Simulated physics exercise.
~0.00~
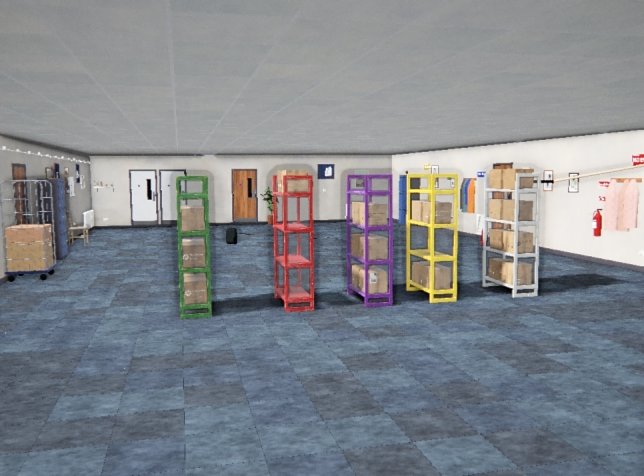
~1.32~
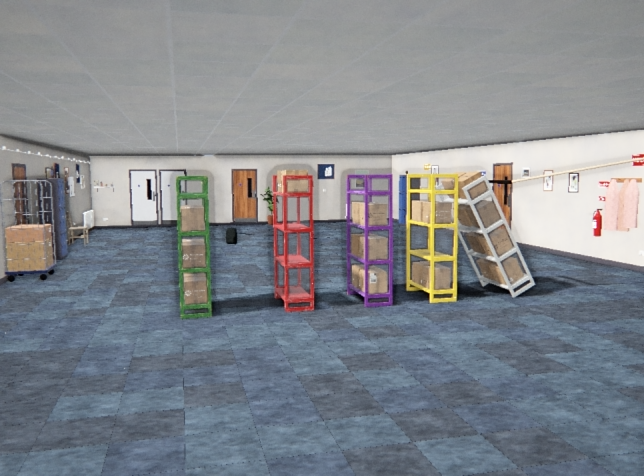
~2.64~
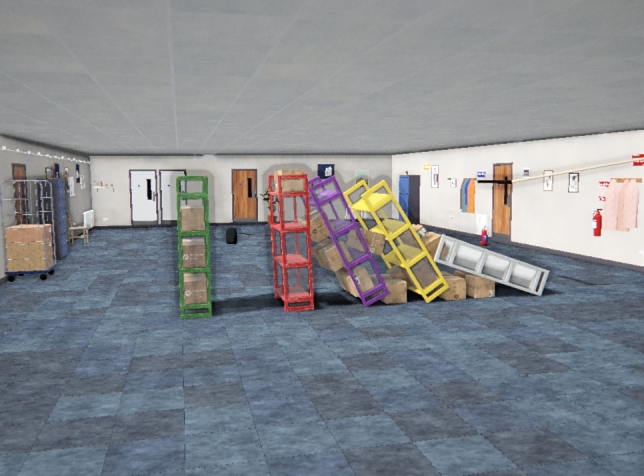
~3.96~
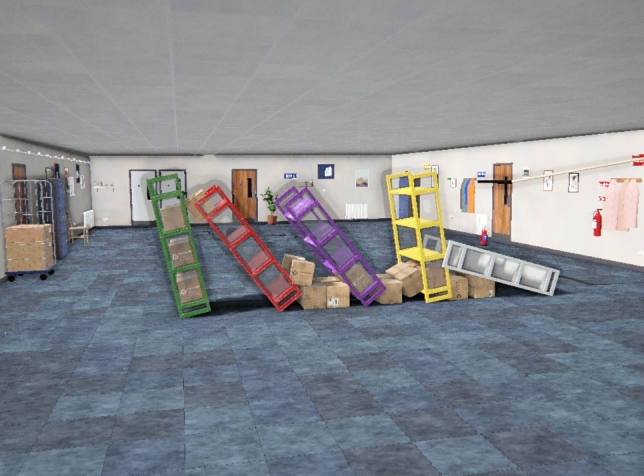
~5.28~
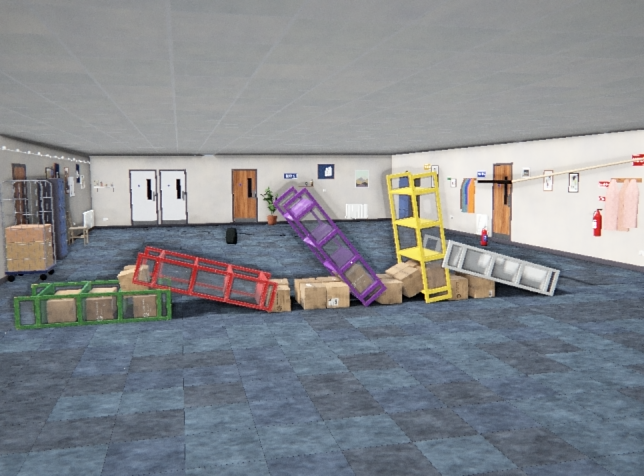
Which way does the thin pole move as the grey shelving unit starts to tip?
The pole moves to the left, toward the row of shelving units.
